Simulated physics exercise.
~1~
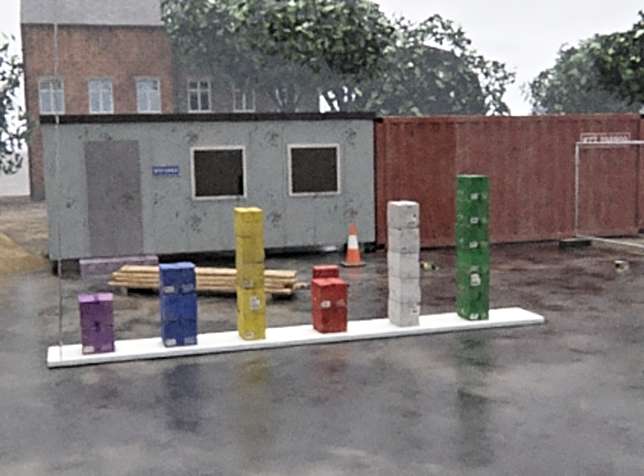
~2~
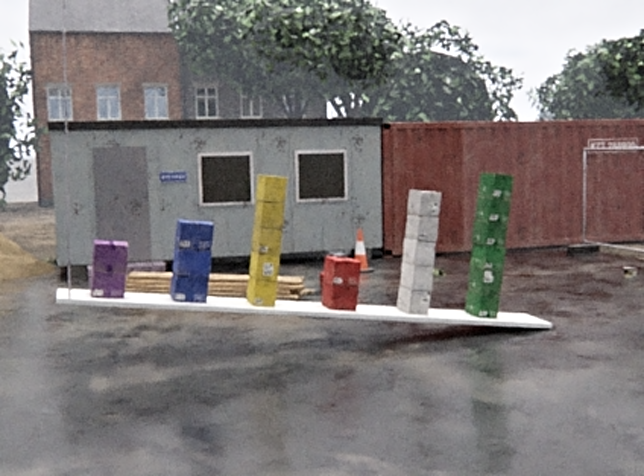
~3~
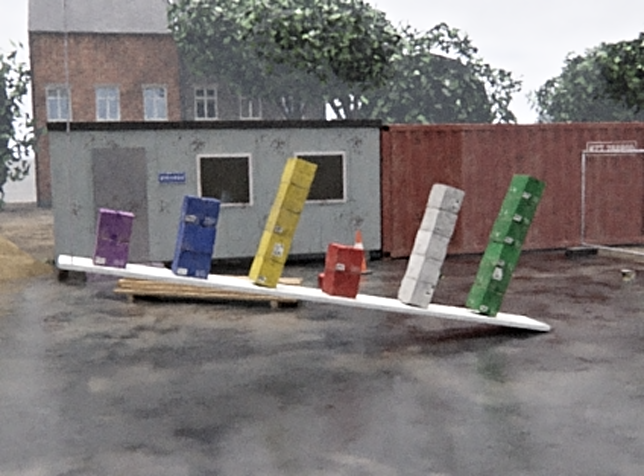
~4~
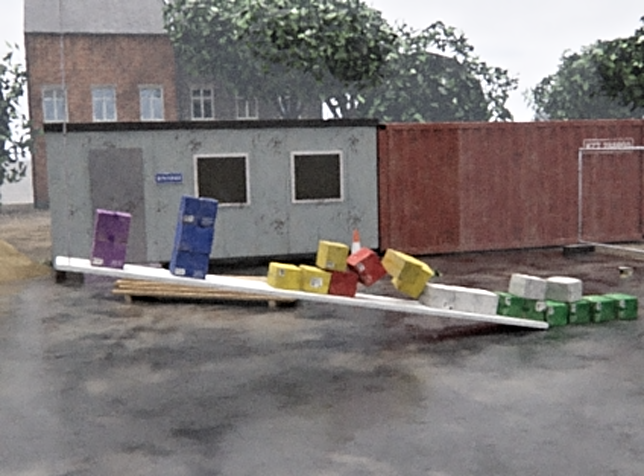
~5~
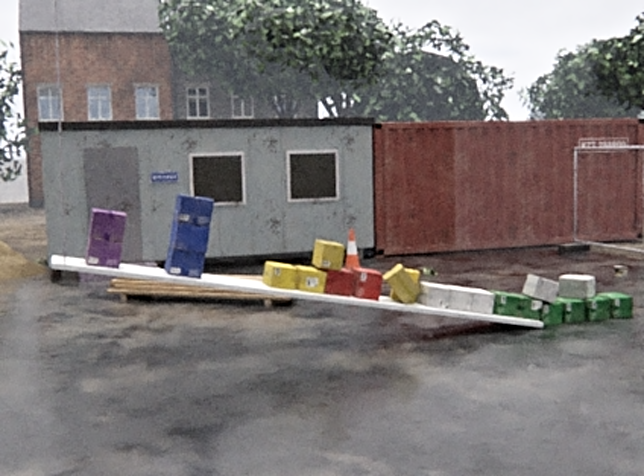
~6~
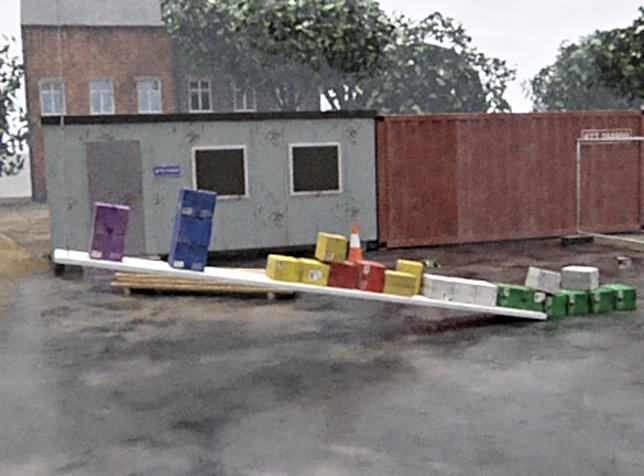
A long white deck carrying six stacks of coloured cartons rises at its left end, and the stacks lean right until the yellow, red, pale and green ones topple down the slope, leaving the purple and blue stacks standing, tilted, as the scattered cartons lie still.
